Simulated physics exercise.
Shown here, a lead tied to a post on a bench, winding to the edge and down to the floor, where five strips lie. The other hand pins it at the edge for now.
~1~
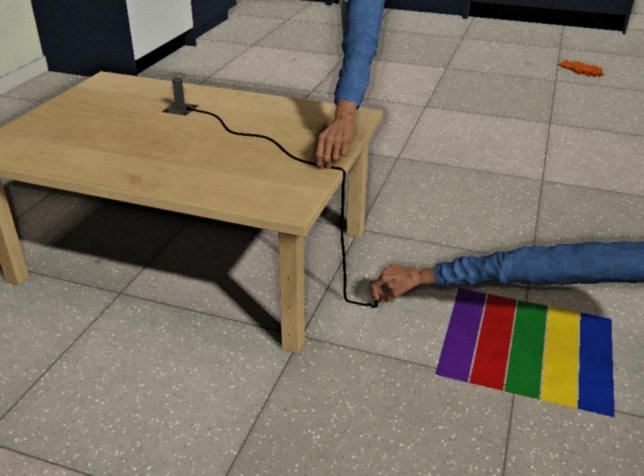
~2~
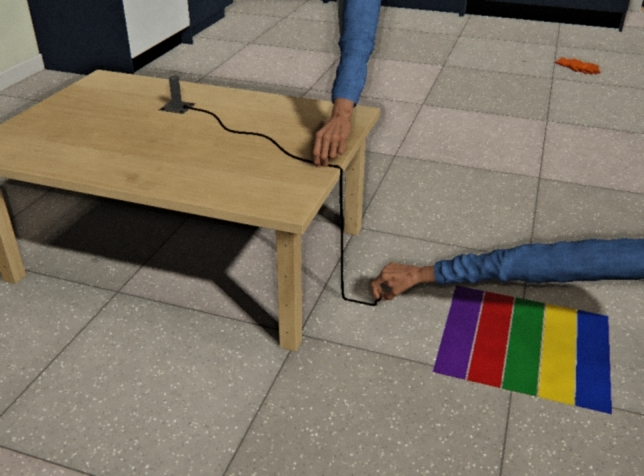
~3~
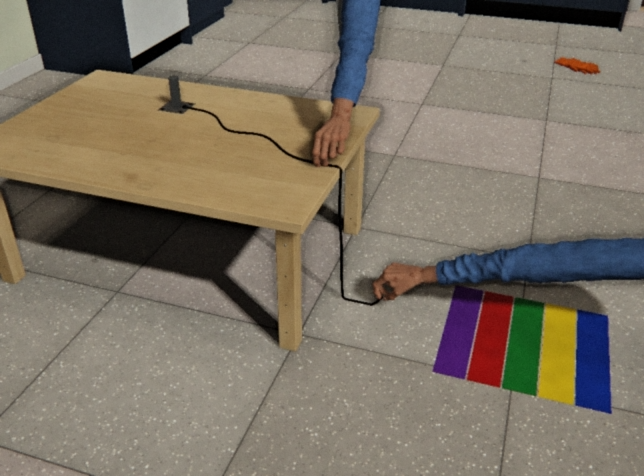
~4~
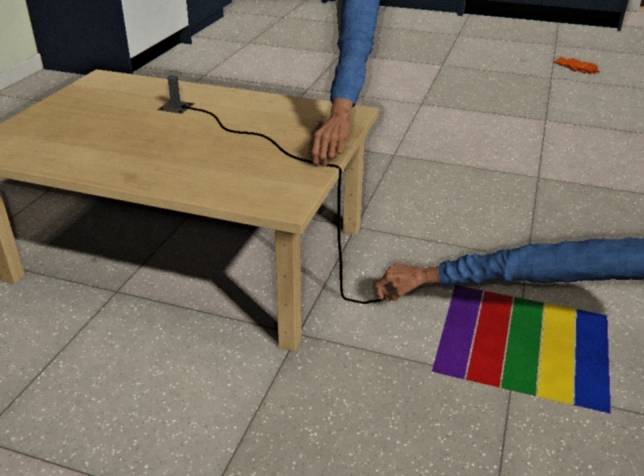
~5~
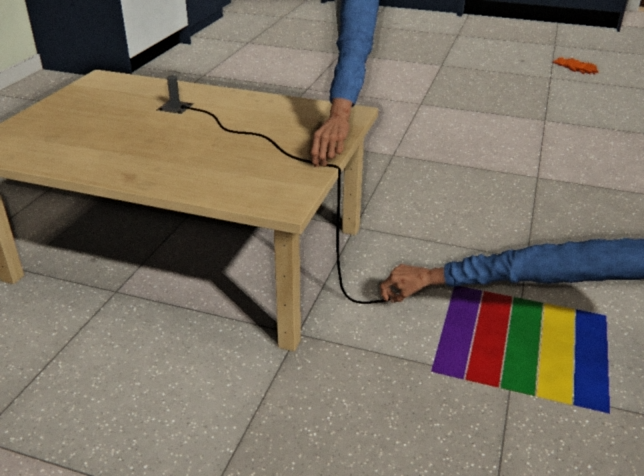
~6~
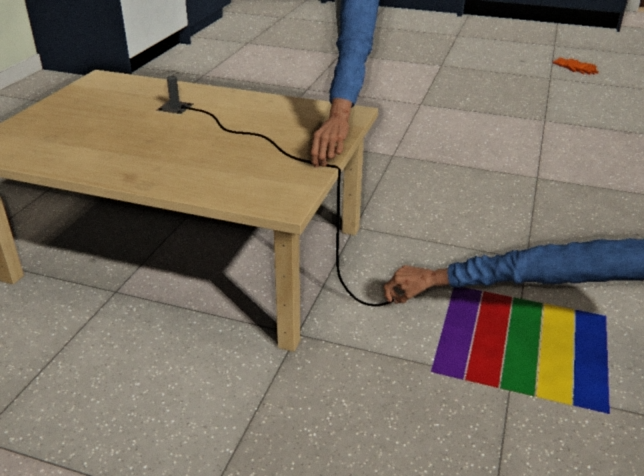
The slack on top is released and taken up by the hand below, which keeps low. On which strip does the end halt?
It gets as far as the red strip.
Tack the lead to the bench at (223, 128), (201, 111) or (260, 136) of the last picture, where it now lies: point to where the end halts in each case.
About (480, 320), (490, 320) and (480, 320).
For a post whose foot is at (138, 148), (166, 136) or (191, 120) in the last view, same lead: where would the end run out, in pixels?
In that order: (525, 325), (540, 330) and (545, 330).
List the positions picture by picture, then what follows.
In the first frame, end (381, 298); purple (456, 360); red (489, 368); green (524, 376); yellow (560, 385); blue (596, 393).
In the second frame, end (380, 297); lead through (209, 113) (239, 133) (285, 152) (340, 171) (342, 233) (342, 285).
In the third frame, end (382, 297).
In the fourth frame, end (385, 298); lead through (208, 113) (238, 132) (283, 151) (339, 170) (339, 232) (341, 285).
In the fifth frame, end (390, 299).
In the sixth frame, end (393, 300); lead through (207, 113) (237, 133) (283, 152) (338, 171) (338, 233) (344, 285).
Early on, end near (434, 308); short of the strips.
Midway, end near (470, 316); over purple.
At the end of the slack, end near (491, 320); over red. The red one.
